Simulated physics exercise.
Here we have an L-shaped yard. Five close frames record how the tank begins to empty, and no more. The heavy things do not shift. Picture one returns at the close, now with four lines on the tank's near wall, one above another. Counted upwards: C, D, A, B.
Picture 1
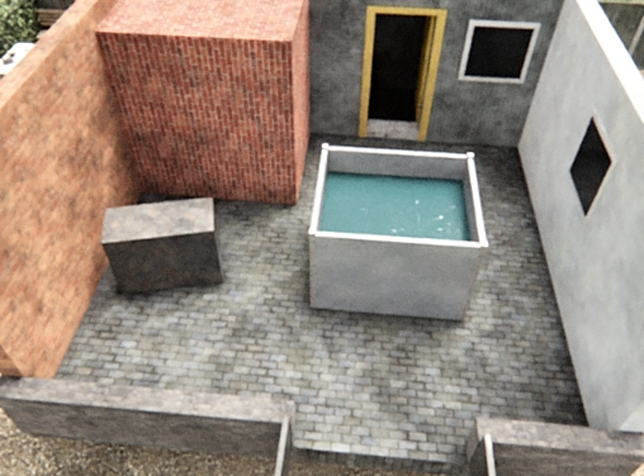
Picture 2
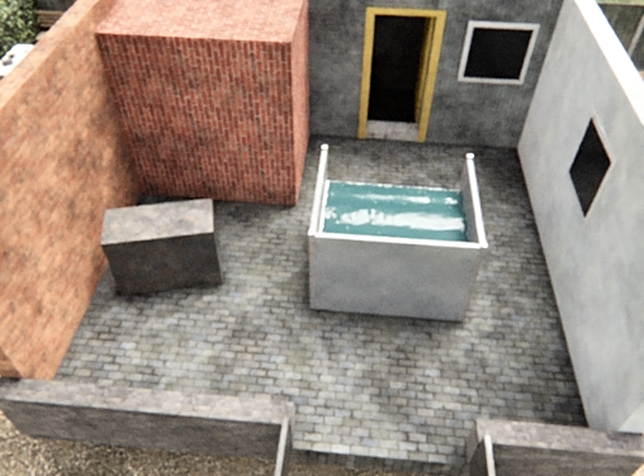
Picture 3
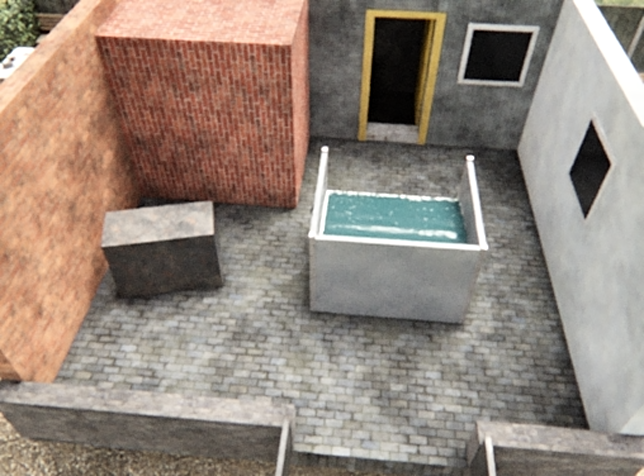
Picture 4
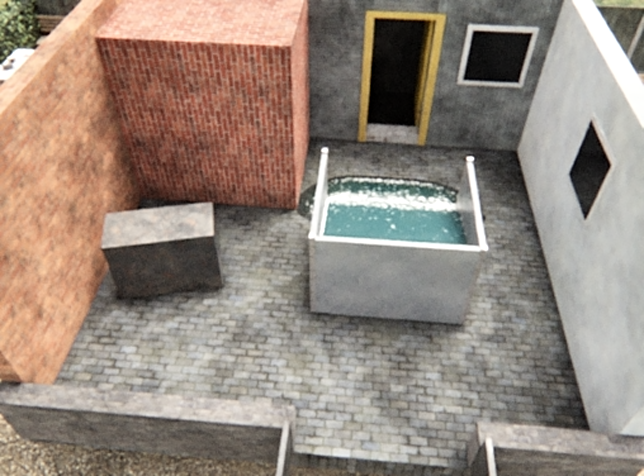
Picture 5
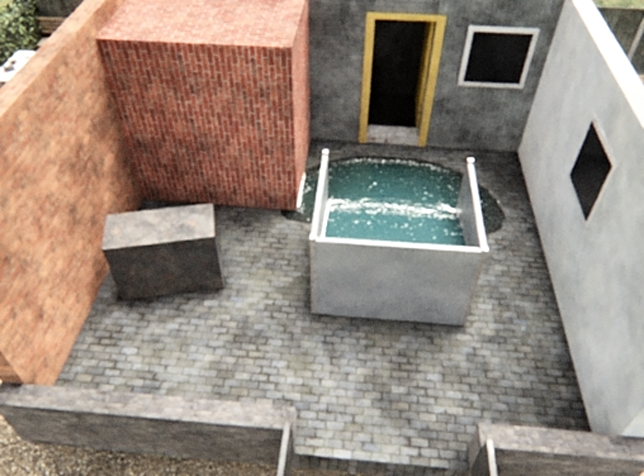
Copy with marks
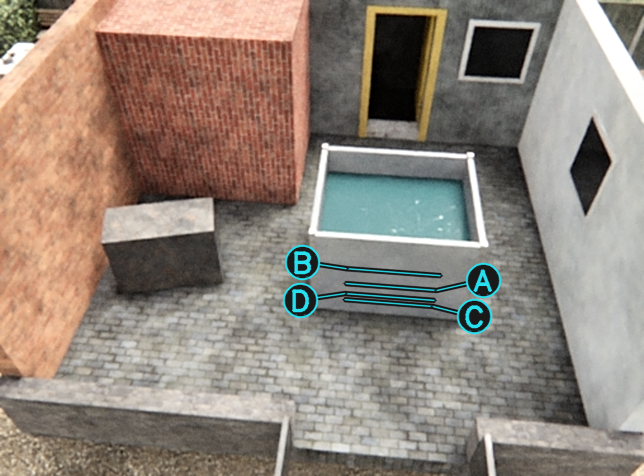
In a walled yard, a tank's back side vanishes and water pours out behind it.
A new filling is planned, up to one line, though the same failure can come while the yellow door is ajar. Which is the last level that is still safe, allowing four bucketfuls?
The answer is level D.
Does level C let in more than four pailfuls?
No, that is safe.
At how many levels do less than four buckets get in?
Two of them.
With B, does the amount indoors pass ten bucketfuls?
Yes, it does.
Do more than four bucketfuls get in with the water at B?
Yes.
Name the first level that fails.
Here it is level A.
On the marked copy, A at (391, 287); B at (393, 272); C at (388, 303); D at (389, 296); from the bottom up C, D, A, B.
If A is chosen, about 10 bucketfuls get in.
If B is chosen, dozens of bucketfuls pour in.
If C is chosen, nothing gets over.
If D is chosen, a splash gets over, under a bucket.
